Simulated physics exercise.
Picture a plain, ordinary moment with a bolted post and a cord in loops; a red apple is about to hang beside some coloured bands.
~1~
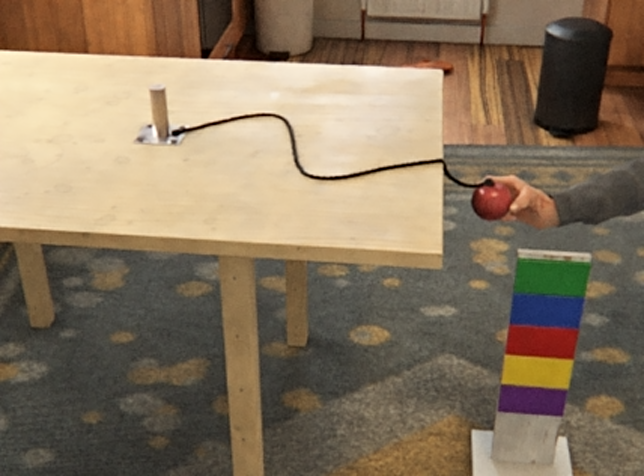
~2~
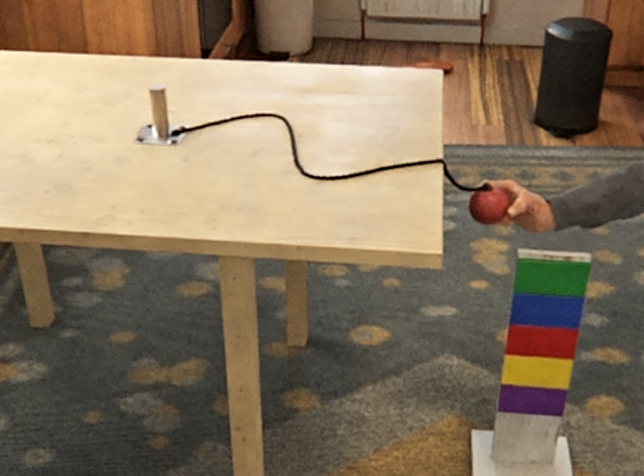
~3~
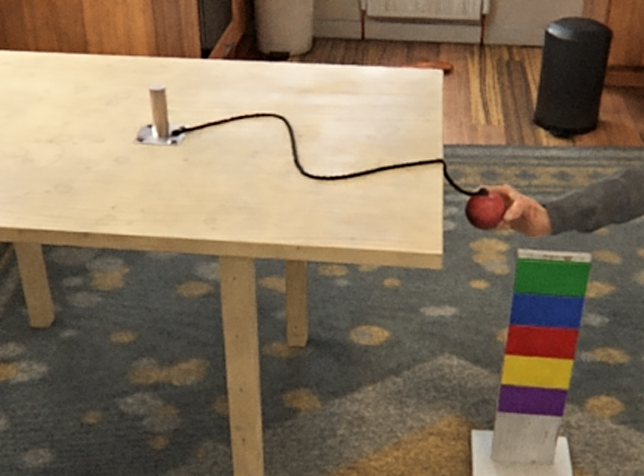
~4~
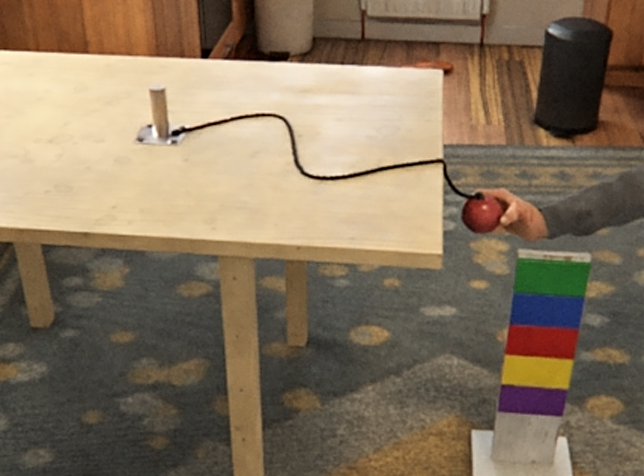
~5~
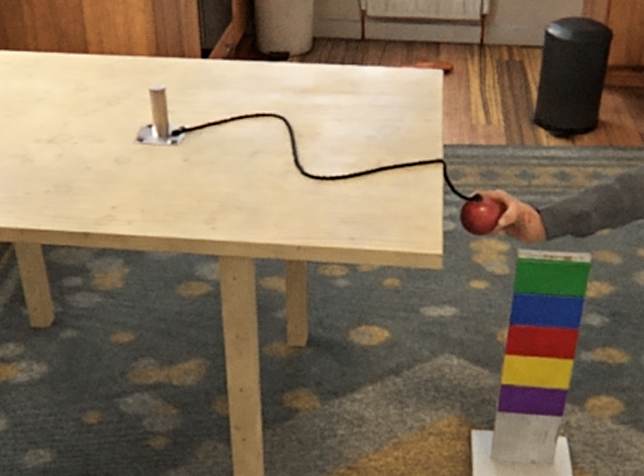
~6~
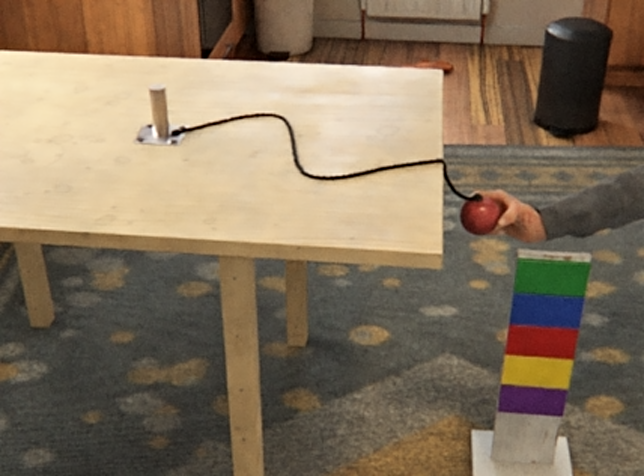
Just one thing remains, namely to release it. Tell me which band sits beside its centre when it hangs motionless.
The red one sits beside it.
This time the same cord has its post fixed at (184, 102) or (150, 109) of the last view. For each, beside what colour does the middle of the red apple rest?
Answer, in order: Red, blue.
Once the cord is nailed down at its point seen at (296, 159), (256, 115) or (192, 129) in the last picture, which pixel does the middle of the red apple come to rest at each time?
The pixel places are (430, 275), (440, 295) and (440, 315), one per try.
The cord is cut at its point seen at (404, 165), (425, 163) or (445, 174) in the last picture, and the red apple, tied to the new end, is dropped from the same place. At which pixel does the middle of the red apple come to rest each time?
Respectively (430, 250), (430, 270) and (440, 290).
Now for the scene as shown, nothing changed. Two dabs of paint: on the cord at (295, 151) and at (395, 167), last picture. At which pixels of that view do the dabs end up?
They end up at (377, 143) and (443, 217).
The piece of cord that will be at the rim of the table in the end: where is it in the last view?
The bit in question sits close to (317, 178).
Soon after, apple near (412, 299); level with blue.
Then, apple near (444, 311); level with red.
At rest, apple near (438, 320); level with red. The red one.
